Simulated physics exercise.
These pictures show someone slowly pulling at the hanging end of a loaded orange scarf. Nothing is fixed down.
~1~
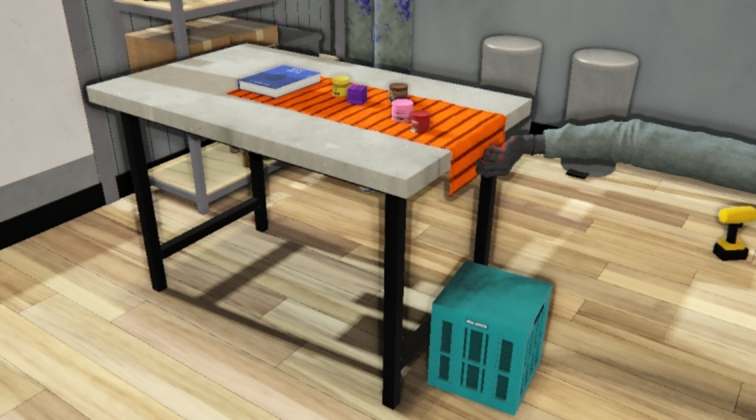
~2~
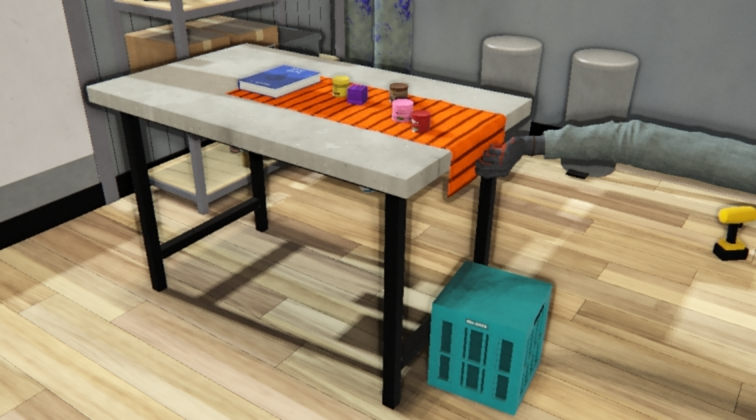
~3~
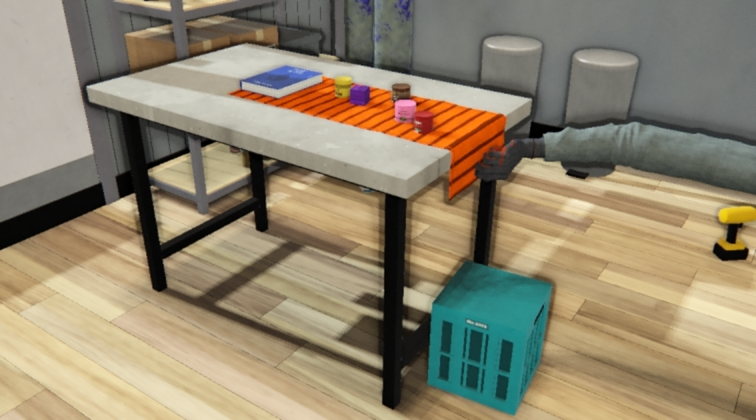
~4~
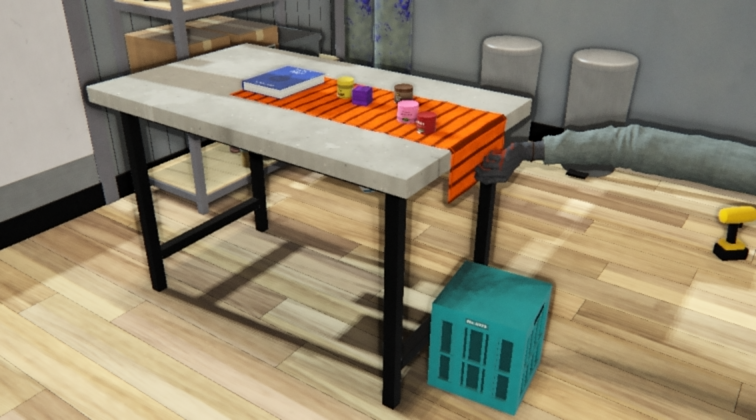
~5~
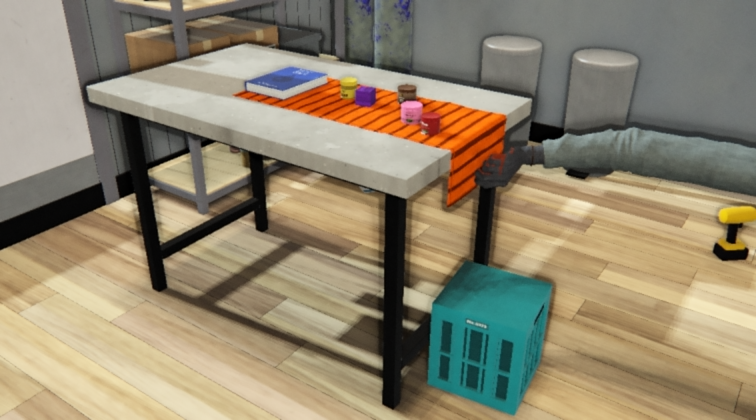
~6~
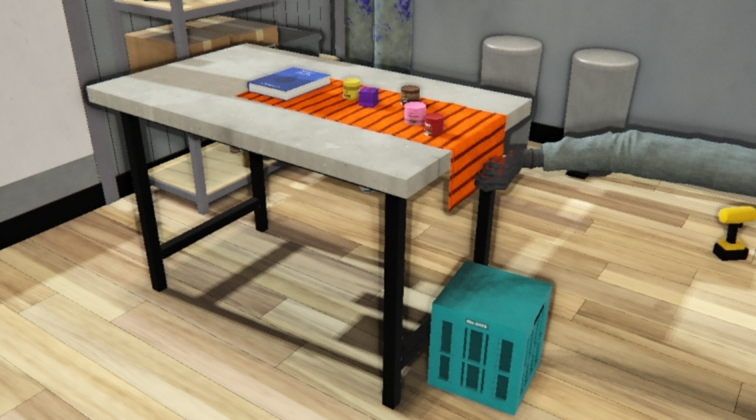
Workshop table with a gloved hand slowly pulling an orange striped runner over the edge, small pots and a blue book shifting right.
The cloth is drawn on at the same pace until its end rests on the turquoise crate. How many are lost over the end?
It carries off three.
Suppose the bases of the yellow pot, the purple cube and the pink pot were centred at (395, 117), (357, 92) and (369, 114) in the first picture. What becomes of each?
The yellow pot is carried off; the purple cube does not fall; the pink pot is carried off.
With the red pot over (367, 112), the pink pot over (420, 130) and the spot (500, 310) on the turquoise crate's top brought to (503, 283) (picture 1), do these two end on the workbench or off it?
The red pot remains up, the pink pot goes over.
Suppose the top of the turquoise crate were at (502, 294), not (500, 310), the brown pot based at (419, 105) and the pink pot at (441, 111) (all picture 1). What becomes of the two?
The brown pot tumbles off; the pink pot tumbles off.
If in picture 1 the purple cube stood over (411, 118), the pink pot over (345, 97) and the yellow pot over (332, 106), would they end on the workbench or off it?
The purple cube comes down; the pink pot holds on; the yellow pot holds on.
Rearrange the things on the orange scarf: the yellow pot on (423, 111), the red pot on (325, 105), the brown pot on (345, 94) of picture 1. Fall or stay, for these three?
The yellow pot is carried off, the red pot stays on, the brown pot survives.
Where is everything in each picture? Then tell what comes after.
The first frame shows hem (449, 197); red pot (421, 113); pink pot (403, 102); brown pot (399, 85); purple cube (357, 87); yellow pot (341, 78); top of the crate (500, 310).
The second frame shows hem (448, 197); red pot (421, 113).
The third frame shows hem (449, 201); pink pot (405, 103).
The fourth frame shows hem (448, 204); brown pot (404, 86); top of the crate (500, 310).
The fifth frame shows hem (447, 207); purple cube (366, 89).
The sixth frame shows hem (449, 211); red pot (434, 116); pink pot (415, 105); brown pot (410, 88); purple cube (369, 90); yellow pot (352, 80).
Early on, hem near (473, 244); red pot gone.
Midway, hem near (472, 275); red pot and pink pot gone.
Finally, hem on the crate; red pot, pink pot and brown pot gone. The answer is three.
